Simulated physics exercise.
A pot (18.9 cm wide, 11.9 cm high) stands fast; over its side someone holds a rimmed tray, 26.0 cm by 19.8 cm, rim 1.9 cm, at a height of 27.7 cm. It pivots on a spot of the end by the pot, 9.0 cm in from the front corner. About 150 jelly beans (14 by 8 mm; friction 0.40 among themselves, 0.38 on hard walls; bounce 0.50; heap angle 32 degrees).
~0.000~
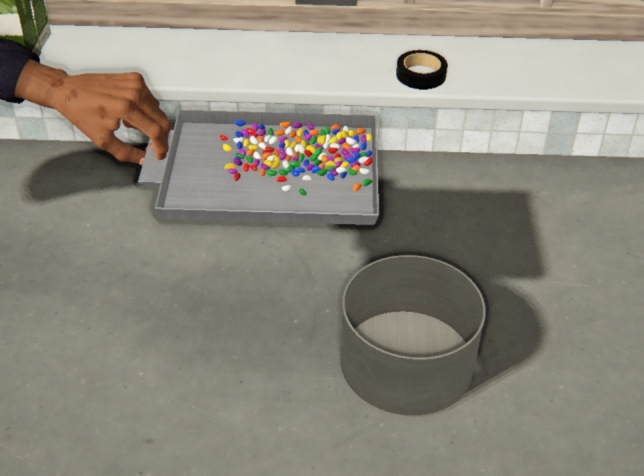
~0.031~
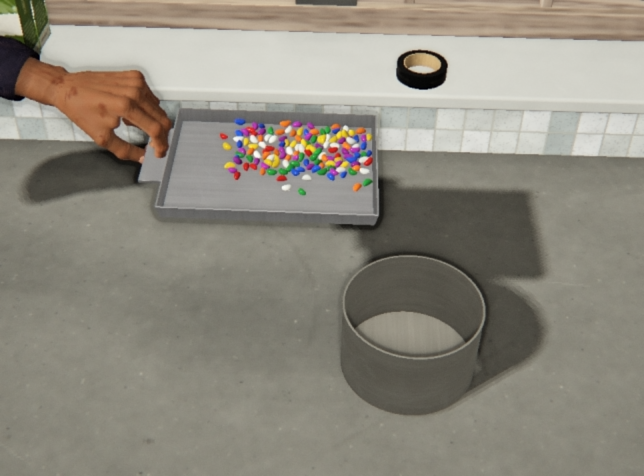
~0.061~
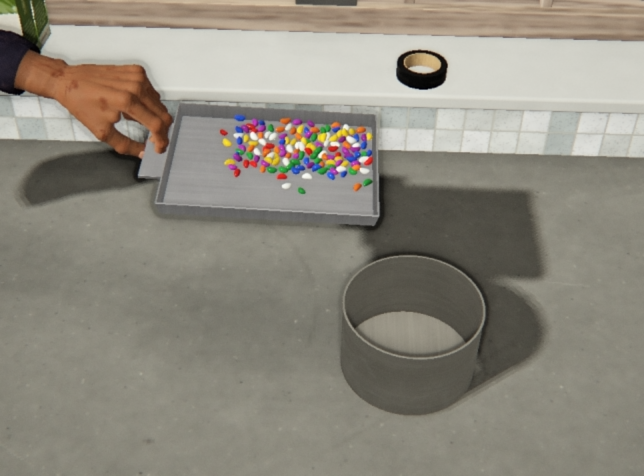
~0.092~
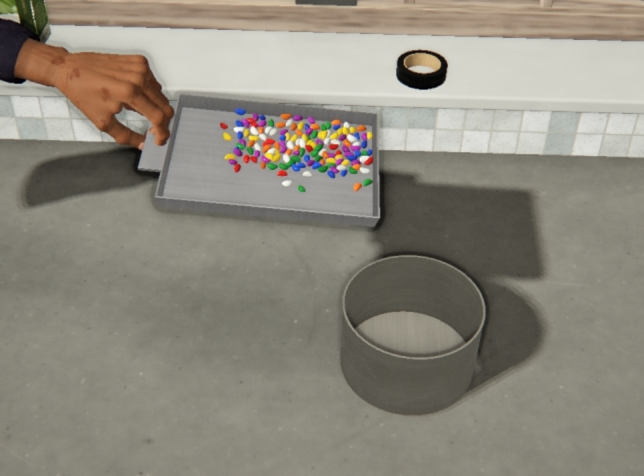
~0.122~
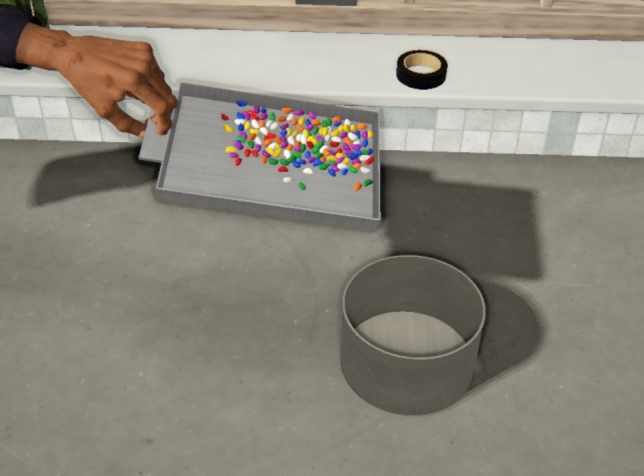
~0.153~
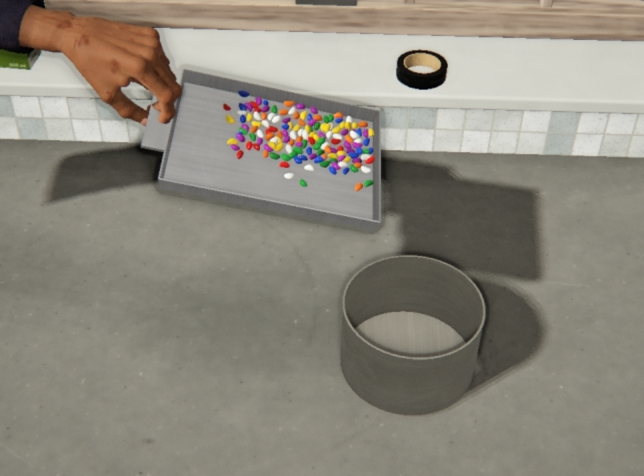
A hand raises the left end of a gray tray of colorful jelly beans beside a pot.
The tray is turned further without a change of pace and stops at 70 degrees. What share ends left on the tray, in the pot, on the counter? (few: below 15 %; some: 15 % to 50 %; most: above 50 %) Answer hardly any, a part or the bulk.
Tray a part, pot the bulk, counter hardly any.
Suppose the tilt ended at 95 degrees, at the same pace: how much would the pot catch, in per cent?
Then about 100 per cent.
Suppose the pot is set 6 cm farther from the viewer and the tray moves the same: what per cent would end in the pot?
In that case some 45 per cent.
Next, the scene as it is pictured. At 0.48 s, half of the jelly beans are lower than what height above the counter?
Roughly 32 cm.
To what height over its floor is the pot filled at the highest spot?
About 1.5 cm.
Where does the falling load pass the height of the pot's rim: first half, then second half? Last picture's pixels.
At about (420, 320), then at (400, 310).
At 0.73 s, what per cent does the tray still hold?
Roughly 45 per cent.
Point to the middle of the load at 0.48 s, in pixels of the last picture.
Around (363, 155).
Then, at 0.35 s, tilt 44 degrees; the tray holds 100 %, the pot 0 %.
Then, at 0.48 s, tilt 63 degrees; the tray holds 100 %, the pot 0 %.
After 0.73 s, tilt 70 degrees; the tray holds 45 %, the pot 30 %.
By 1.9 s all is still; tray 25 %, pot 70 %, counter 5 %.
